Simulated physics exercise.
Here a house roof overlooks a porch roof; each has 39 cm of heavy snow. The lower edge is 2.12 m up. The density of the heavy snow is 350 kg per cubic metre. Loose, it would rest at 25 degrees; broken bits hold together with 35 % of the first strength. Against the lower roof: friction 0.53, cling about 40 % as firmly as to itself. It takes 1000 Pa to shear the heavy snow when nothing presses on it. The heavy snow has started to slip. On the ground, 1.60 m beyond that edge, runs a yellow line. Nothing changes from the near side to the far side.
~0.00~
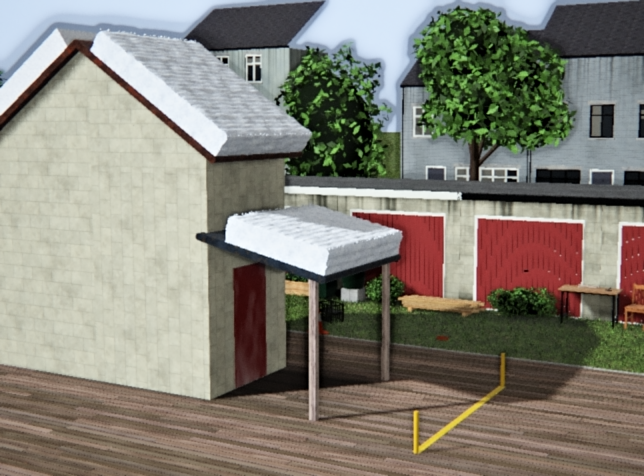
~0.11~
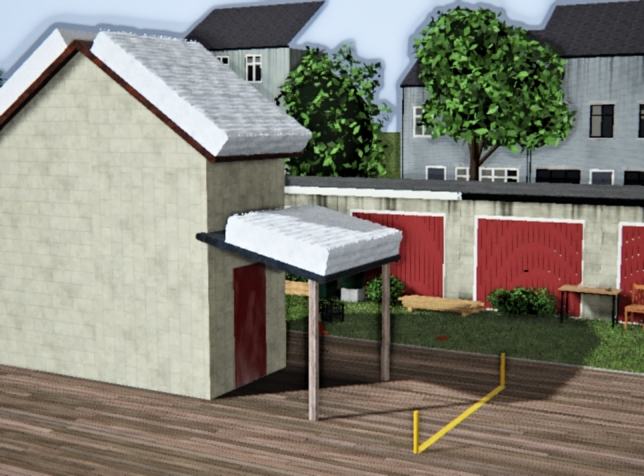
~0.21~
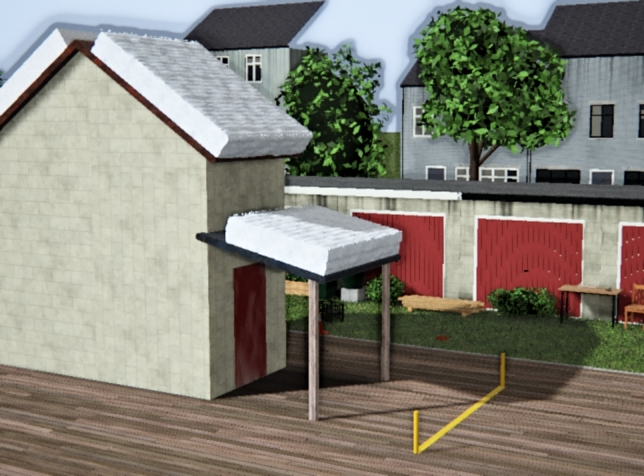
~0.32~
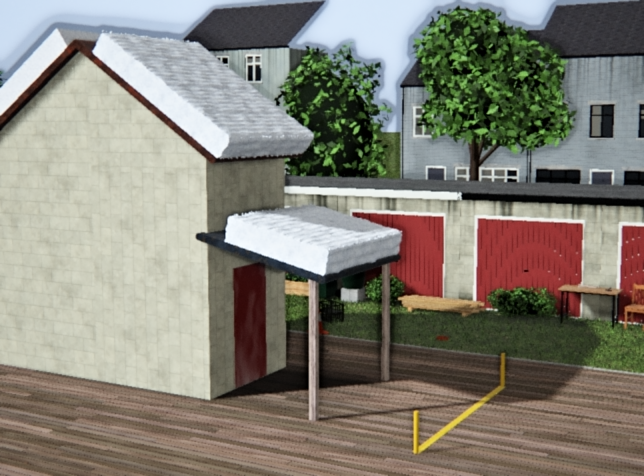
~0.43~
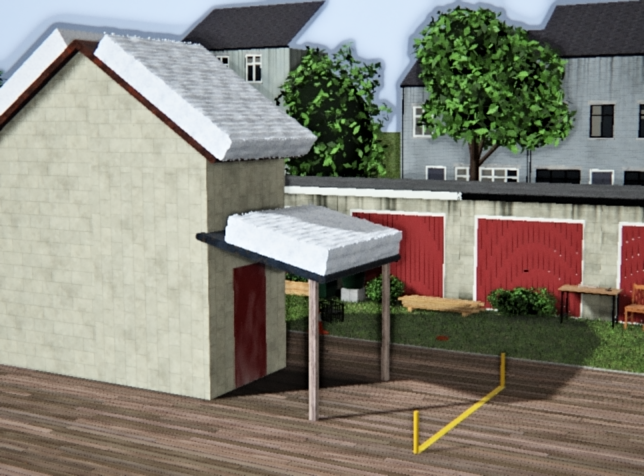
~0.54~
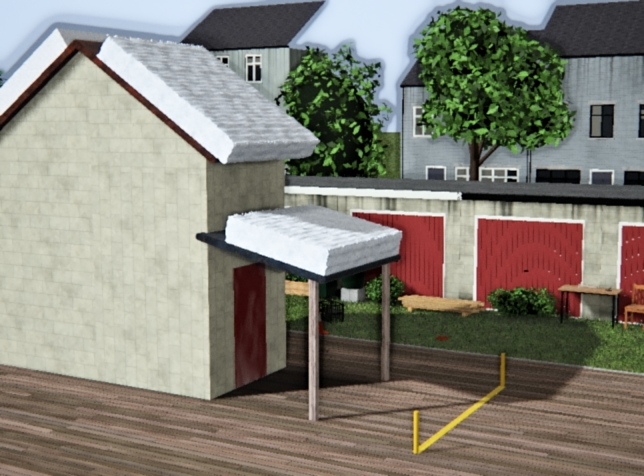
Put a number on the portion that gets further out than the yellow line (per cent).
It comes to some 5 %.
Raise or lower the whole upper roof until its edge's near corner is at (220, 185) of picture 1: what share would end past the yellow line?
It would be near 0 %.
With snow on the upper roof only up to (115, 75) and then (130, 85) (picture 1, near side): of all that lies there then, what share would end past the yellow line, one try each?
In turn about 1 %, 0 %.
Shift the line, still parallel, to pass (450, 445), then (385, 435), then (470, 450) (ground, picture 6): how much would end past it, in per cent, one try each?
In turn about 2 %, 18 %, 0 %.
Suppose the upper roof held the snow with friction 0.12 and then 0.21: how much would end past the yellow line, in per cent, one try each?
In that order: 30 %, 25 %.
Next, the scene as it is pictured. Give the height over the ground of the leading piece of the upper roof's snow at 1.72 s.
About 2.6 m.
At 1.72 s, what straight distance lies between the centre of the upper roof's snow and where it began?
About 2.0 m.
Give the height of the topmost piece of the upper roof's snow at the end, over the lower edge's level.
Some 1.2 m.
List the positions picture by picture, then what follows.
Leading edge of the heavy snow at (217, 131), in the first picture.
Leading edge of the heavy snow at (217, 132), its middle shifted 7 mm, in the second picture.
Leading edge of the heavy snow at (218, 132), its middle shifted 2.7 cm, in the third picture.
Leading edge of the heavy snow at (220, 134), its middle shifted 6.0 cm, 2 % of it past the upper edge, in one piece, in the fourth picture.
Leading edge of the heavy snow at (222, 136), its middle shifted 11 cm, 4 % of it past the upper edge, in one piece, in the fifth picture.
Leading edge of the heavy snow at (225, 155), its middle shifted 18 cm, 6 % of it past the upper edge, in one piece, in the sixth picture.
After 1.08 s, none is below the lower edge and 0 % is past the line.
After 1.72 s, none is below the lower edge and 0 % is past the line.
After 2.36 s, none is below the lower edge and 0 % is past the line.
After 3.00 s, 23 % is below the lower edge and 0 % is past the line.
After 6.00 s, at the end, 40 % is below the lower edge and 5 % is past the line.
